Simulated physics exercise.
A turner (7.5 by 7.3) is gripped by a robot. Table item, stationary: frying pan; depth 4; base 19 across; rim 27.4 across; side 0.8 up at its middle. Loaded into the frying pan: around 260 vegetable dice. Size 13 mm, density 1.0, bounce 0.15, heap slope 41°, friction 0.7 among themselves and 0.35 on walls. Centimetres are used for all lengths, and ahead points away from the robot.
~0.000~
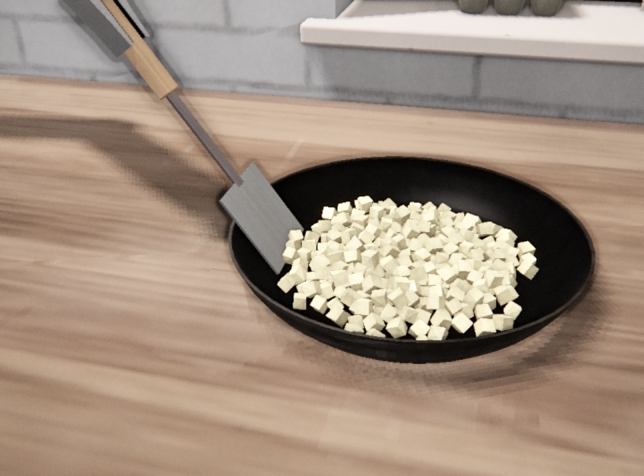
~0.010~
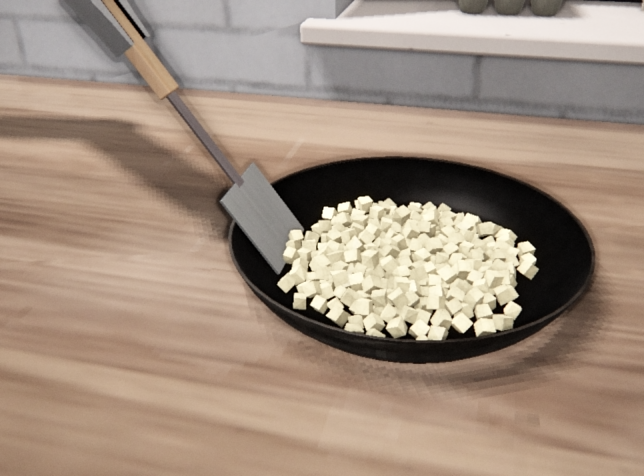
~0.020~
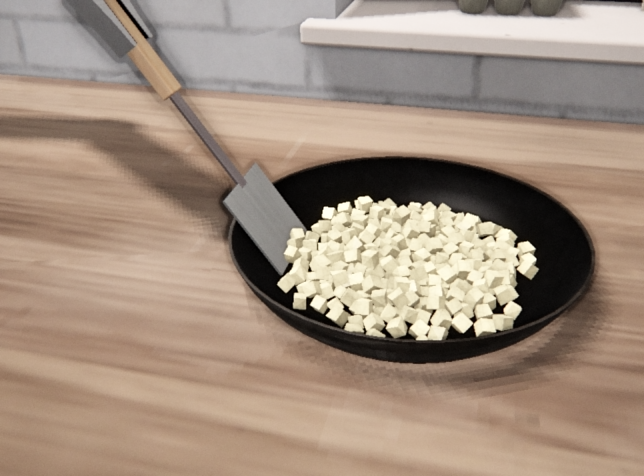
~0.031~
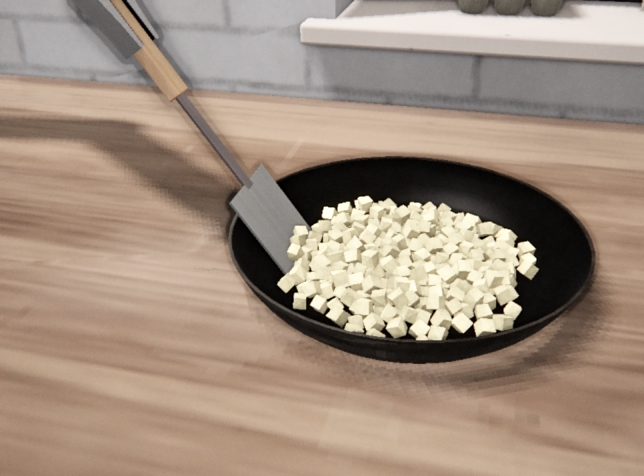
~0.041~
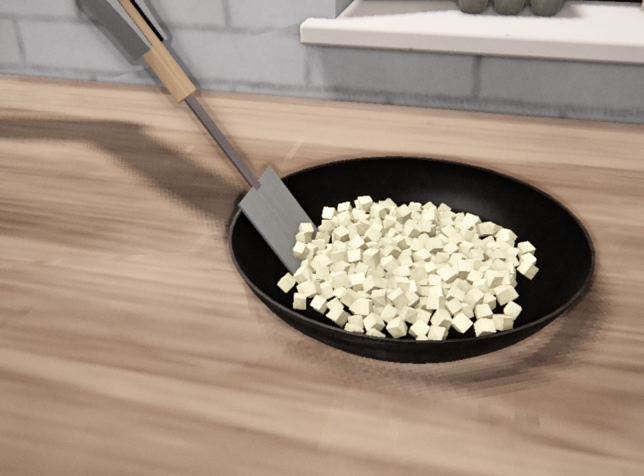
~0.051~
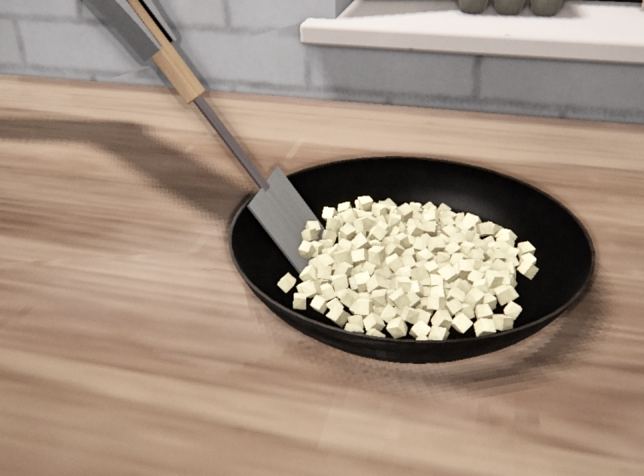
A grey spatula with a wooden section on its handle leans into the left side of a black frying pan on a pale wood-grained counter, seen from slightly above. Cream-coloured cubes lie heaped in the pan, with grey brick wall and a white ledge holding dark rounded objects behind. The spatula slides slightly rightward, nudging cubes at the heap's left edge, while the pan and camera stay still.
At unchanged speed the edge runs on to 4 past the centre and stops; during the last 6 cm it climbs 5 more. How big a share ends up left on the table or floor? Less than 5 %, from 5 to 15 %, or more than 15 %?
Less than 5 %.
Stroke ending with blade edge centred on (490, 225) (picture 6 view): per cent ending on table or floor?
Roughly 5 per cent, I'd say.
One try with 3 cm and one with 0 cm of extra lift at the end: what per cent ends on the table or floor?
0 and 0 %.
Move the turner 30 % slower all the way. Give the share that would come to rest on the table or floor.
Roughly 0 per cent, I'd say.
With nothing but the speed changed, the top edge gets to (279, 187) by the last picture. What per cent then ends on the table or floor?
Estimate: Close to 10 %.
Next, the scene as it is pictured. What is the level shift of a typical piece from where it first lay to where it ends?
Roughly 4 centimetres.
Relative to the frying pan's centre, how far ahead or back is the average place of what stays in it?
Ahead, by around 4.5 cm.
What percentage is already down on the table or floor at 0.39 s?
0 per cent.
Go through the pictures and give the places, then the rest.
The first picture shows turner top edge at (237, 181), sloping 54°; upper third of the load around (410, 257), from x 285 to 530, top at y 205; 260 in the frying pan.
The second picture shows turner top edge at (237, 181), sloping 54°; upper third of the load around (410, 257), from x 285 to 530, top at y 205.
The third picture shows turner top edge at (240, 181), sloping 54°; upper third of the load around (410, 256), from x 285 to 530, top at y 205.
The fourth picture shows turner top edge at (246, 183), sloping 54°; upper third of the load around (407, 256), from x 285 to 530, top at y 205.
The fifth picture shows turner top edge at (255, 184), sloping 54°; upper third of the load around (403, 253), from x 285 to 530, top at y 205.
The sixth picture shows turner top edge at (263, 185), sloping 54°; upper third of the load around (404, 255), from x 285 to 530, top at y 205; 260 in the frying pan.
After 0.11 s, sloping 54°, highest piece 4 above the table; 260 in the frying pan.
After 0.16 s, sloping 54°, highest piece 6 above the table; 260 in the frying pan.
After 0.39 s, sloping 54°, highest piece 5 above the table; 256 in the frying pan, 2 on the table or floor, 2 on the blade or in flight.
After 1.44 s, sloping 54°, highest piece 4 above the table; 256 in the frying pan, 4 on the table or floor.
At rest, 256 in the frying pan, 4 on the table or floor. That is 2 % on the table or floor.
